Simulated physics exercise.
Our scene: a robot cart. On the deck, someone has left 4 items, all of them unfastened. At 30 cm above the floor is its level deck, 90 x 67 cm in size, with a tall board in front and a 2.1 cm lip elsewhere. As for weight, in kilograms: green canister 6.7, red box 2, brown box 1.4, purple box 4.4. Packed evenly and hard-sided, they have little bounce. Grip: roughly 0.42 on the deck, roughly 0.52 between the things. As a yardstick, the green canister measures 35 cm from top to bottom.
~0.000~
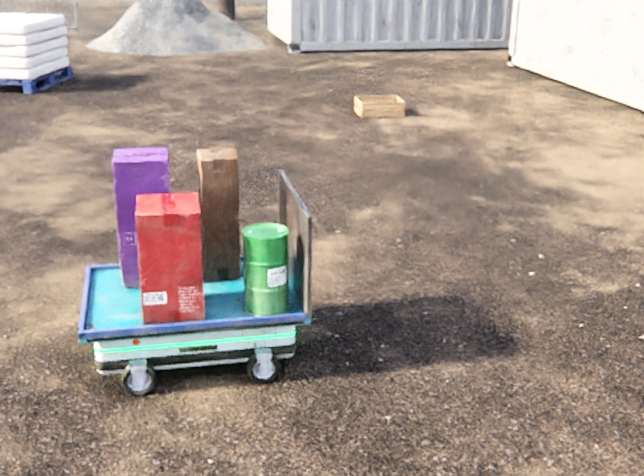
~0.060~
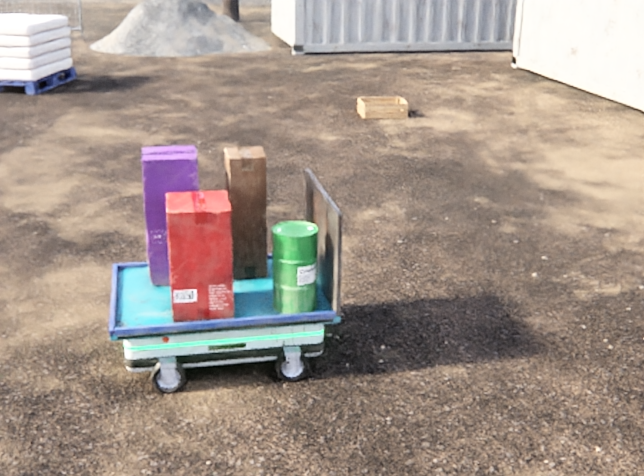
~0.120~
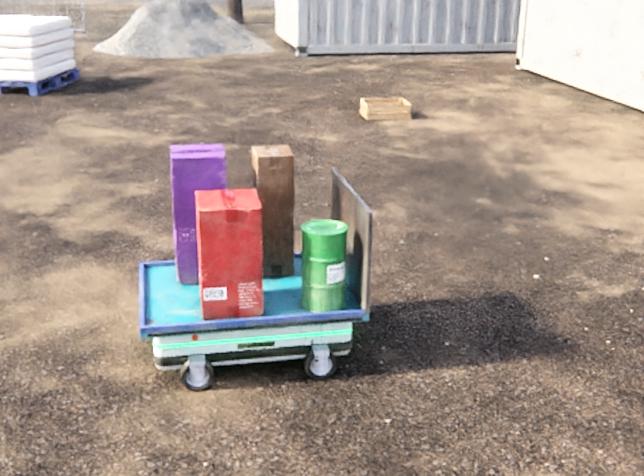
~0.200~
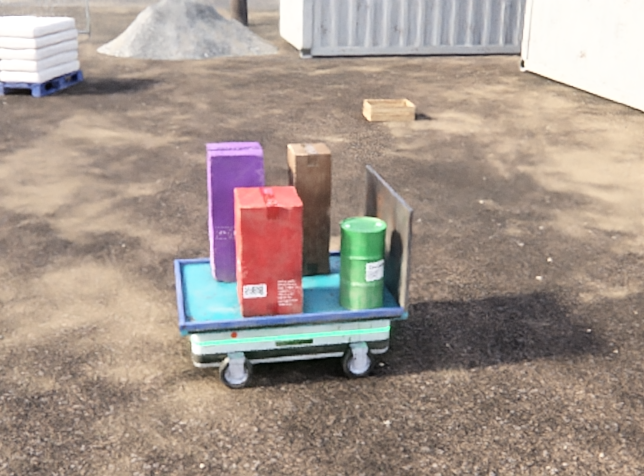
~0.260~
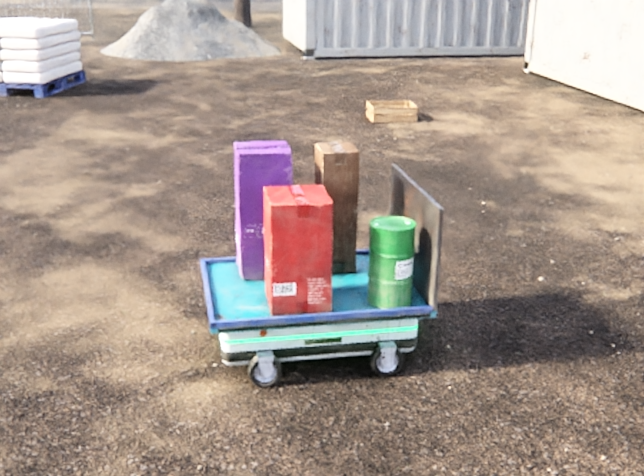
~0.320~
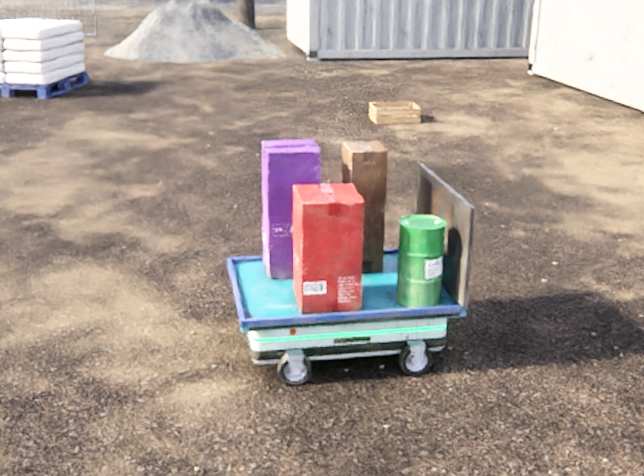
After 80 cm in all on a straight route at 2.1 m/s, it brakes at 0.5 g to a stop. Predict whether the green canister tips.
The ride leaves it on its base.
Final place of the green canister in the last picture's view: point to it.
At roughly (559, 253).
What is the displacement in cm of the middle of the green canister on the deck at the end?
It ends up around 6 cm from its start.
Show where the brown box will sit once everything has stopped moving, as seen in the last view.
It comes to rest somewhere around (508, 199).
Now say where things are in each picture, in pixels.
In the first picture, cart 0 cm along; green canister (266, 270); red box (171, 258).
In the second picture, cart 13 cm along; purple box (172, 216); red box (200, 256).
In the third picture, cart 25 cm along; brown box (273, 212); purple box (200, 214).
In the fourth picture, cart 42 cm along; red box (268, 251); brown box (309, 210).
In the fifth picture, cart 55 cm along; purple box (263, 211); red box (297, 249).
In the sixth picture, cart 67 cm along; green canister (420, 261); brown box (363, 207).
After 0.62 s, cart 116 cm along; green canister slid 2 cm near (534, 255); brown box leaning 9°; purple box slid 2 cm.
After 0.82 s, cart 125 cm along, stopped; green canister slid 5 cm near (559, 253); brown box leaning 25°; purple box leaning 13°.
At rest (1.6 s), not toppled but over 10 cm from the start, red box, brown box and purple box; the last one in place, give or take 10 cm. In the last view, green canister near (559, 253).
